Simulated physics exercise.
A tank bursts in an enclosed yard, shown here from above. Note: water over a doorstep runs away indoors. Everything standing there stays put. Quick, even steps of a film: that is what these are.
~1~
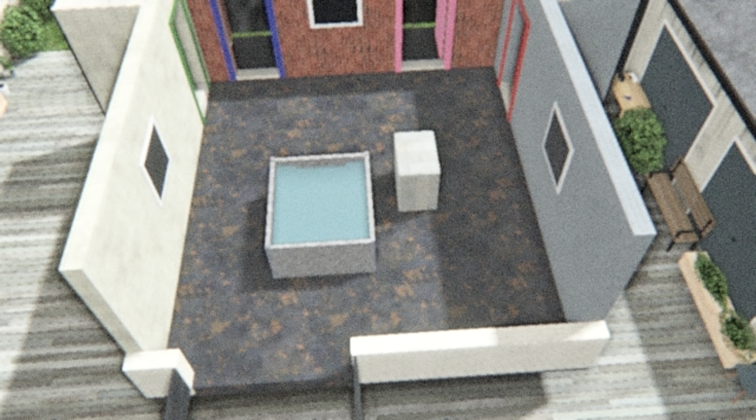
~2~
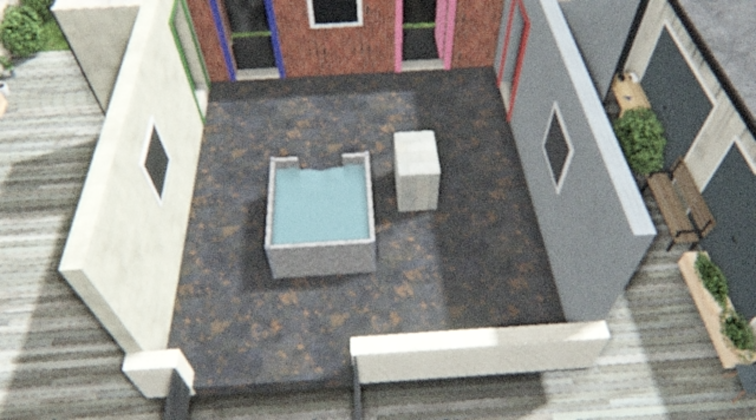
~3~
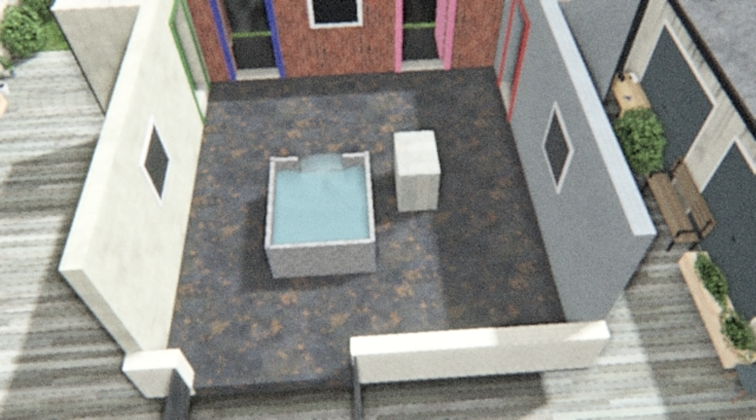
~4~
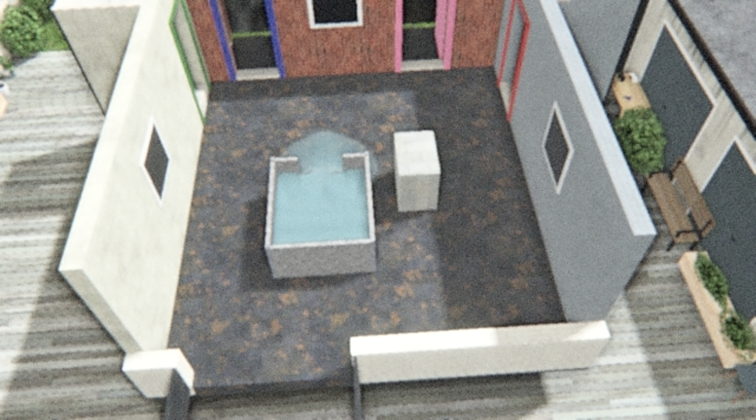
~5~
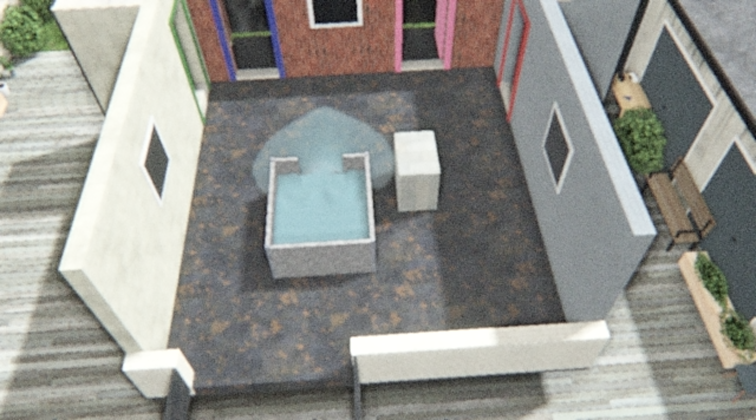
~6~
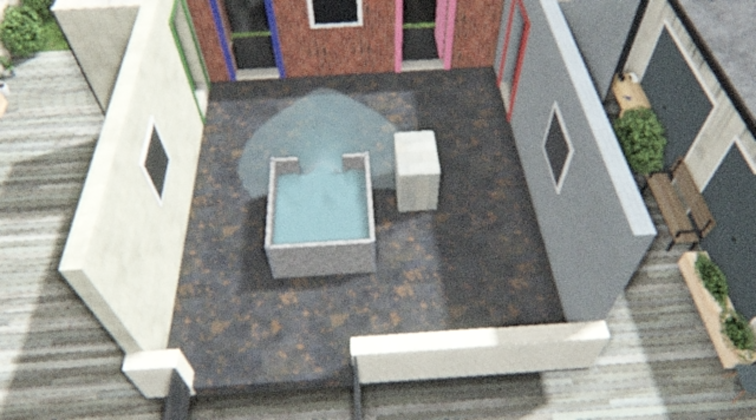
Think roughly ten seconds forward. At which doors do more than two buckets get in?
As I see it, the green door keeps the inflow to two buckets or less; the pink door lets the inflow pass two buckets; the red door keeps the inflow to two buckets or less; the blue door lets the inflow pass two buckets.
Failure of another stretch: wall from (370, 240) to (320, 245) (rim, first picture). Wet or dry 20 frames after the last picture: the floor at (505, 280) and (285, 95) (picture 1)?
Soaked, Still dry.
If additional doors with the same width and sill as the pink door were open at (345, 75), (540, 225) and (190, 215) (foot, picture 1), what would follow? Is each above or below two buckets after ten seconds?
Log: Door one beats the mark; door two misses the mark; door three misses the mark.
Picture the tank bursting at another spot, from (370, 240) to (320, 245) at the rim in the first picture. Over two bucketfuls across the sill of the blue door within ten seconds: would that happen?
In that case, blue stays within limits.
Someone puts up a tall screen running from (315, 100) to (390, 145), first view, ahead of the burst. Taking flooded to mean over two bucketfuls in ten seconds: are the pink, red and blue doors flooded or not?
Door by door, the pink door stays shy of it, the red door stays shy of it and the blue door tops the mark.
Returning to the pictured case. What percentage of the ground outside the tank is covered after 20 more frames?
About 40 per cent.
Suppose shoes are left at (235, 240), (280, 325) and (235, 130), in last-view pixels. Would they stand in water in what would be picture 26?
The three points read clear, clear and soaked through.
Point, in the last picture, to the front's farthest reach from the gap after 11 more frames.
Close to (486, 69).
A moment on, water covers 35 % of the floor; the green door not reached, the pink door not reached, the red door not reached, the blue door under two buckets in.
Next, water covers 40 % of the floor; the green door wet at the sill, nothing in, the pink door under two buckets in, the red door not reached, the blue door over two buckets in.
Then, water covers 40 % of the floor; the green door wet at the sill, nothing in, the pink door over two buckets in, the red door wet at the sill, nothing in, the blue door far over two buckets in.
Later, water covers 70 % of the floor; the green door wet at the sill, nothing in, the pink door over two buckets in, the red door under two buckets in, the blue door far over two buckets in.
In the end, water covers 90 % of the floor; the green door wet at the sill, nothing in, the pink door over two buckets in, the red door under two buckets in, the blue door far over two buckets in.
